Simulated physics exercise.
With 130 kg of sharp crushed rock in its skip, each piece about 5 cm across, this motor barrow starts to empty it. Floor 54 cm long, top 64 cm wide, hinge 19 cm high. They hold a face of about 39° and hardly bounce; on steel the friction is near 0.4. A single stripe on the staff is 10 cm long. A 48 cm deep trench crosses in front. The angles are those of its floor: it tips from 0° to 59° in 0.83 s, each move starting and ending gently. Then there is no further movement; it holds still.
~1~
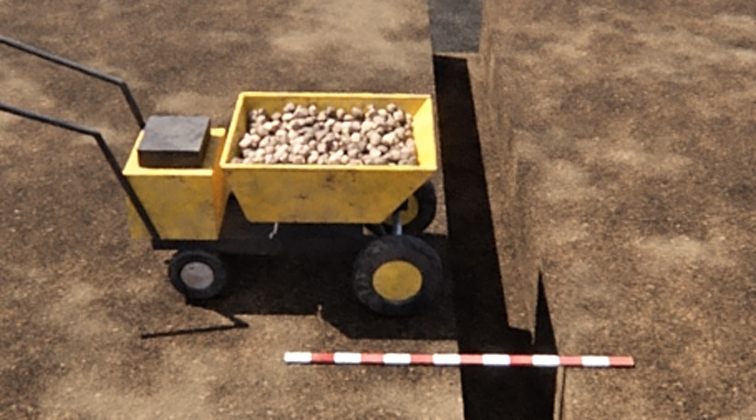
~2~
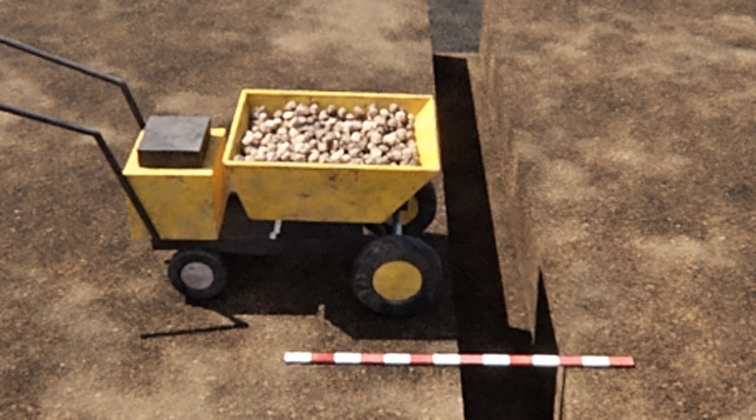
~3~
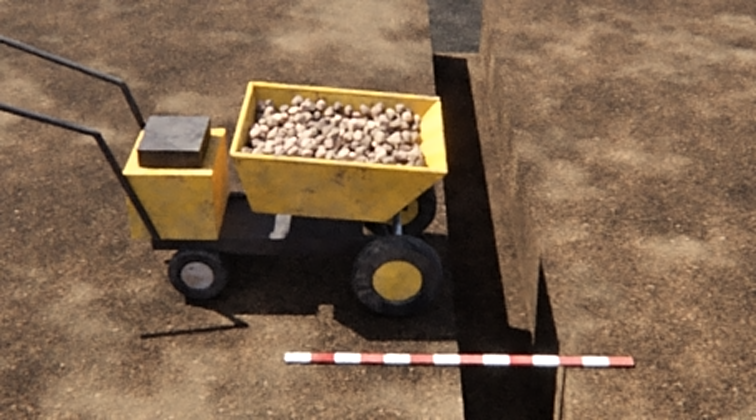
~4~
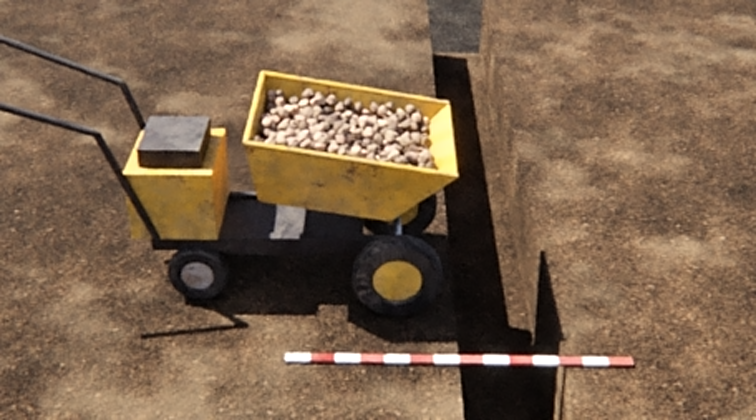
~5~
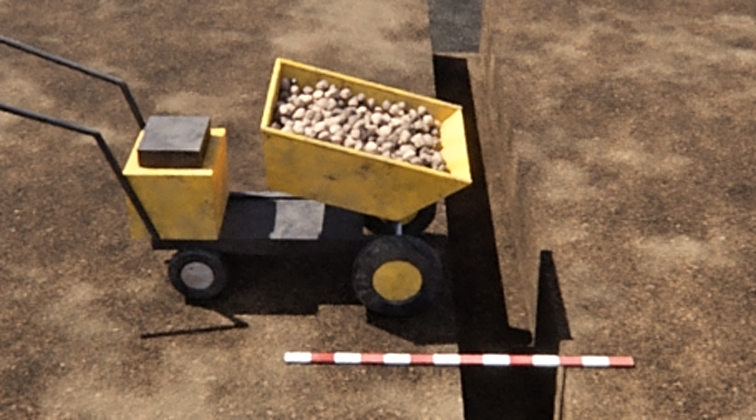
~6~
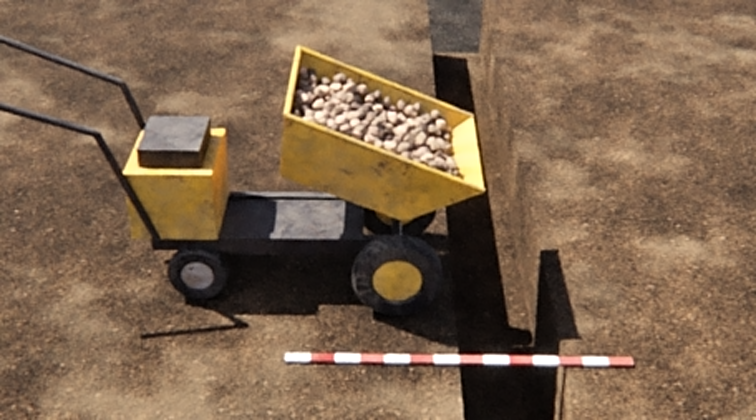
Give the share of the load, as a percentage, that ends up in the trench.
14 %.
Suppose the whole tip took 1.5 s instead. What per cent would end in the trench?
In that case, around 15%.
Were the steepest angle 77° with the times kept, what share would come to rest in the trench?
About 45%.
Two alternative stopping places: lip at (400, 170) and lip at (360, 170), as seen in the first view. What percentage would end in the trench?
The first start gives about 25 per cent, the second about 35.
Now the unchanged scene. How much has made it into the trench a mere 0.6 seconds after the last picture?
Some 5 per cent.
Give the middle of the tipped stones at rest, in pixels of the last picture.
At about pixel (569, 271) in the last view.
Then, 0.3 s after the last picture the floor is at 50°, 100 % in the skip; the foremost stones are at (498, 203).
Then, 0.6 s after the last picture the floor is at 59°, 93 % in the skip, 4 % in the trench, 2 % past the trench; the foremost stones are at (576, 285).
Then, 0.9 s after the last picture the floor is at 59°, 72 % in the skip, 7 % in the trench, 21 % past the trench; the foremost stones are at (675, 287).
Then, 2.9 s after the last picture the floor is at 59°, 63 % in the skip, 14 % in the trench, 23 % past the trench; the foremost stones are at (747, 286).
